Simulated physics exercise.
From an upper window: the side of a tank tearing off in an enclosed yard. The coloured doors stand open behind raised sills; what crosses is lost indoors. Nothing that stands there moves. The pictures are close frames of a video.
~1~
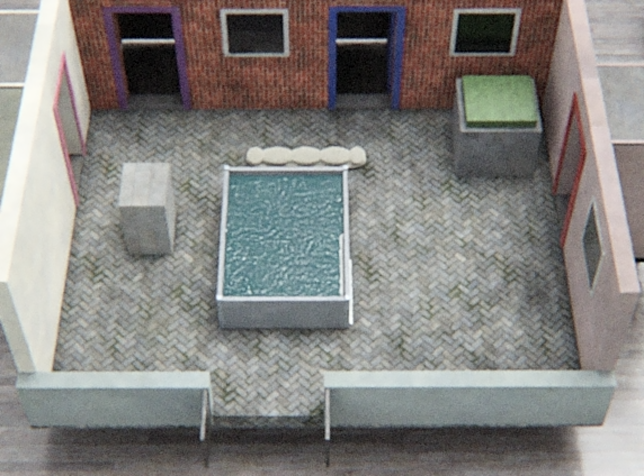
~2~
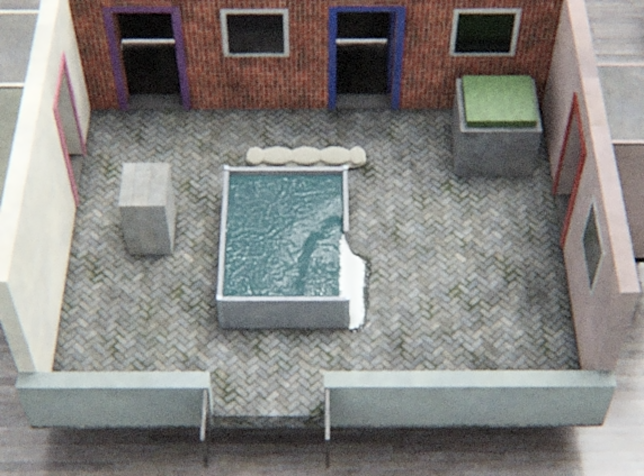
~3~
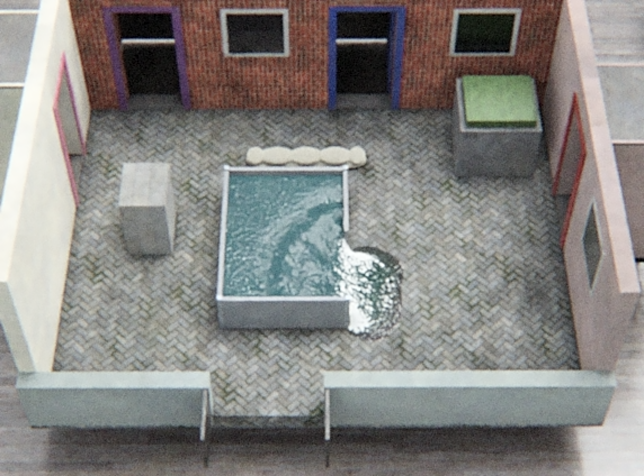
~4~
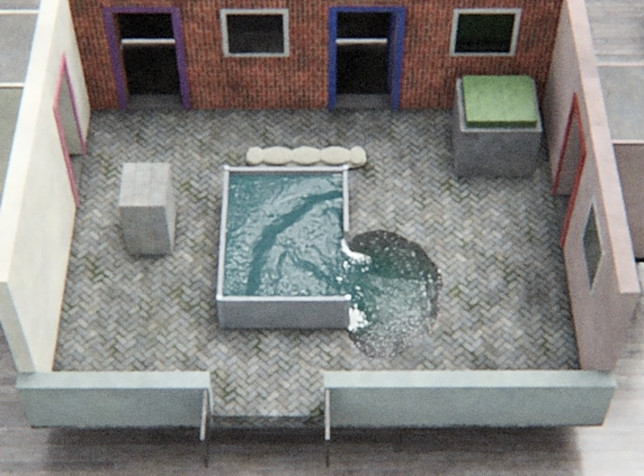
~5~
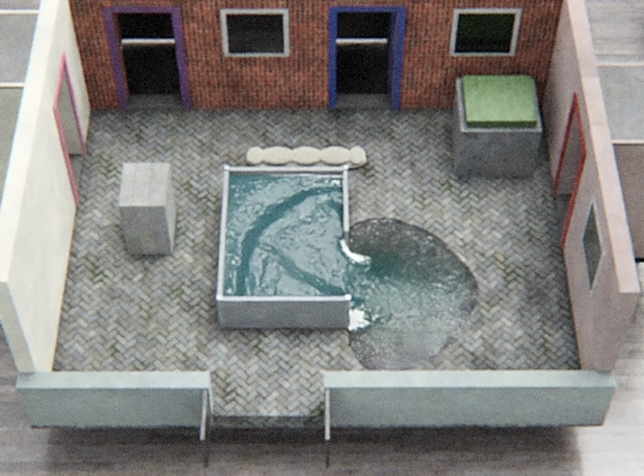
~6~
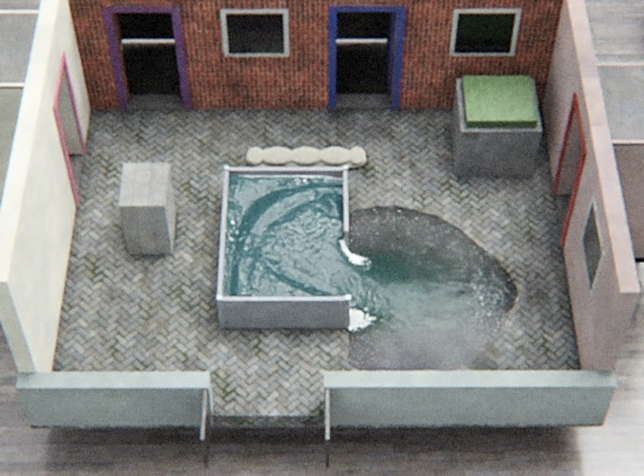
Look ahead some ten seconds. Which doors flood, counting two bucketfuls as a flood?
In the end: The pink door admits no more than that; the blue door admits no more than that; the purple door admits no more than that; the red door lets in a lot.
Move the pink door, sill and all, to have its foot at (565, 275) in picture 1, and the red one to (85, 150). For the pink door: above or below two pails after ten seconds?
One by one: Pink is over.
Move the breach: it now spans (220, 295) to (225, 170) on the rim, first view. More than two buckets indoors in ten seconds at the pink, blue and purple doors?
My reading: The pink one goes over; the blue one stays under; the purple one lets more in.
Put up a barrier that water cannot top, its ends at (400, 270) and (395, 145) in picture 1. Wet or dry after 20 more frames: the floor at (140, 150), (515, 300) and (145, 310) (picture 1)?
As listed: Free of water, awash, clear.
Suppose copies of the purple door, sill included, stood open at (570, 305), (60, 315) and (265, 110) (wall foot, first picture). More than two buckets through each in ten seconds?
One after the other: Is over, keeps below it, lets less in.
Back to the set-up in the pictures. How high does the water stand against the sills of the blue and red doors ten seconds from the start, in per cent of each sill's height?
Roughly 80 per cent, then 300 per cent.
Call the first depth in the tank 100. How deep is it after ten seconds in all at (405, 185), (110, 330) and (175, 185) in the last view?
Roughly 8, 6 and 4 per cent, in turn.
A moment on, water covers 30 % of the floor; the pink door not reached, the blue door not reached, the purple door not reached, the red door wet at the sill, nothing in.
Next, water covers 30 % of the floor; the pink door not reached, the blue door not reached, the purple door not reached, the red door over two buckets in.
Then, water covers 35 % of the floor; the pink door not reached, the blue door not reached, the purple door not reached, the red door far over two buckets in.
Later, water covers 65 % of the floor; the pink door not reached, the blue door wet at the sill, nothing in, the purple door not reached, the red door far over two buckets in.
In the end, water covers 90 % of the floor; the pink door wet at the sill, nothing in, the blue door wet at the sill, nothing in, the purple door wet at the sill, nothing in, the red door far over two buckets in.
